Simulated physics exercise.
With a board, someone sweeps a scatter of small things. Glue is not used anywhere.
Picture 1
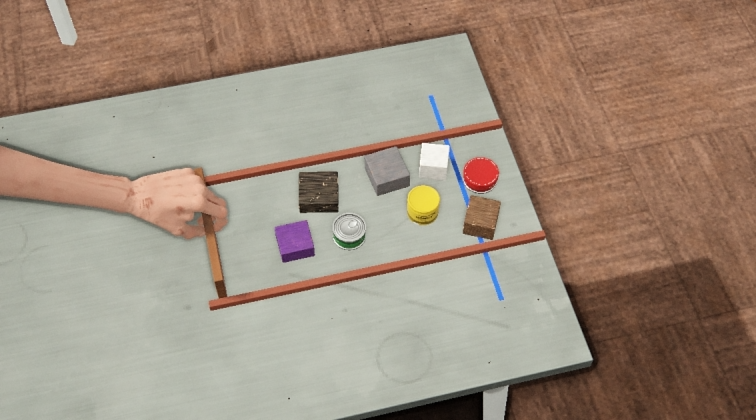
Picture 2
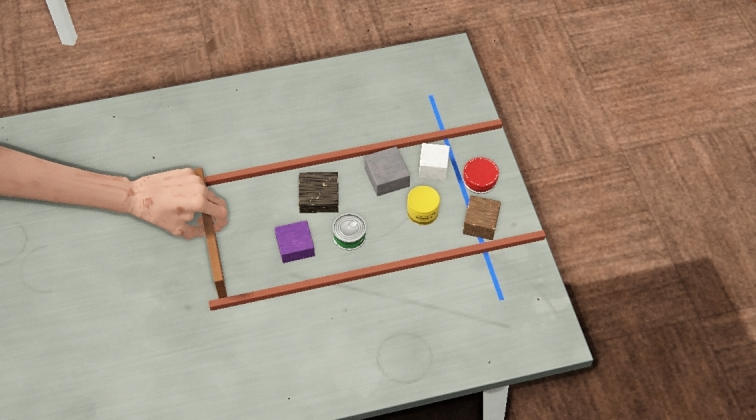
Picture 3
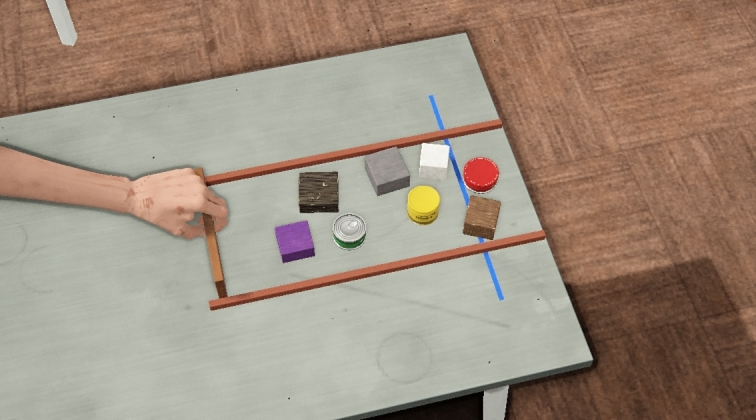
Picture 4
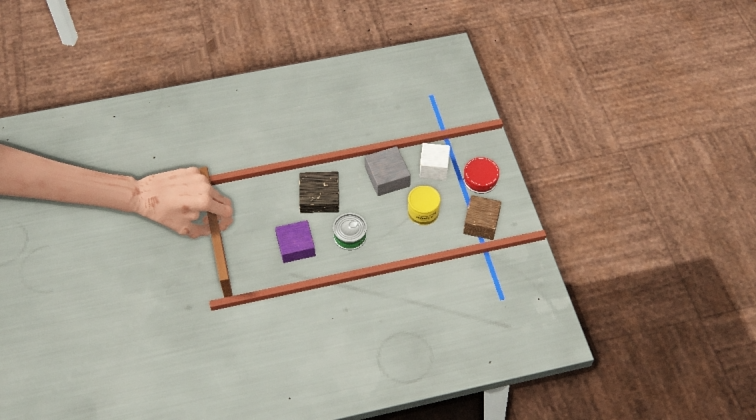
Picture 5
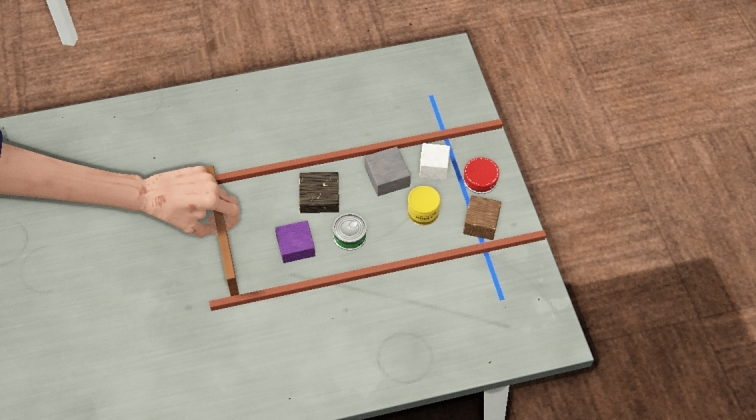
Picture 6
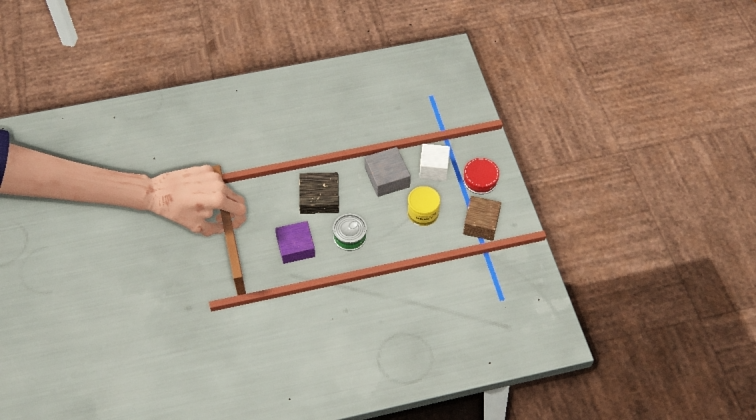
A hand slides a wooden board slightly right between two rails, toward scattered blocks and tubs.
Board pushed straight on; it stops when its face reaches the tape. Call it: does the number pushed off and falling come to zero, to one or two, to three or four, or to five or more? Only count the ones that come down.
It comes to three or four.
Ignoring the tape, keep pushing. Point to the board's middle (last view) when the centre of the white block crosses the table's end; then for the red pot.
Middle: Roughly (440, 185); roughly (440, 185).
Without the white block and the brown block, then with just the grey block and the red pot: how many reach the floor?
1 for the first case, 1 for the second.
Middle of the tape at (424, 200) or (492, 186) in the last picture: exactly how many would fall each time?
First 0, second 6.
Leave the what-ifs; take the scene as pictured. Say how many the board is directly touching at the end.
Result: 2 in all.
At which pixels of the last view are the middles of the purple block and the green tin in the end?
They come to rest around (487, 204) and (520, 203).
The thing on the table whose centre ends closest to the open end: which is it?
Foremost: The grey block.
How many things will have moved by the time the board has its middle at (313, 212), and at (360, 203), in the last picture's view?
The counts are 3 and 6.
Early on, none off yet; red pot at rest near (481, 176); brown block at rest near (482, 218); white block at rest near (435, 163).
A while later, none off yet; red pot at rest near (488, 178); brown block at rest near (483, 218); white block travelled about its own width near (464, 154).
Finally, the number that fall off is three or four; lost, white block, brown block and red pot.
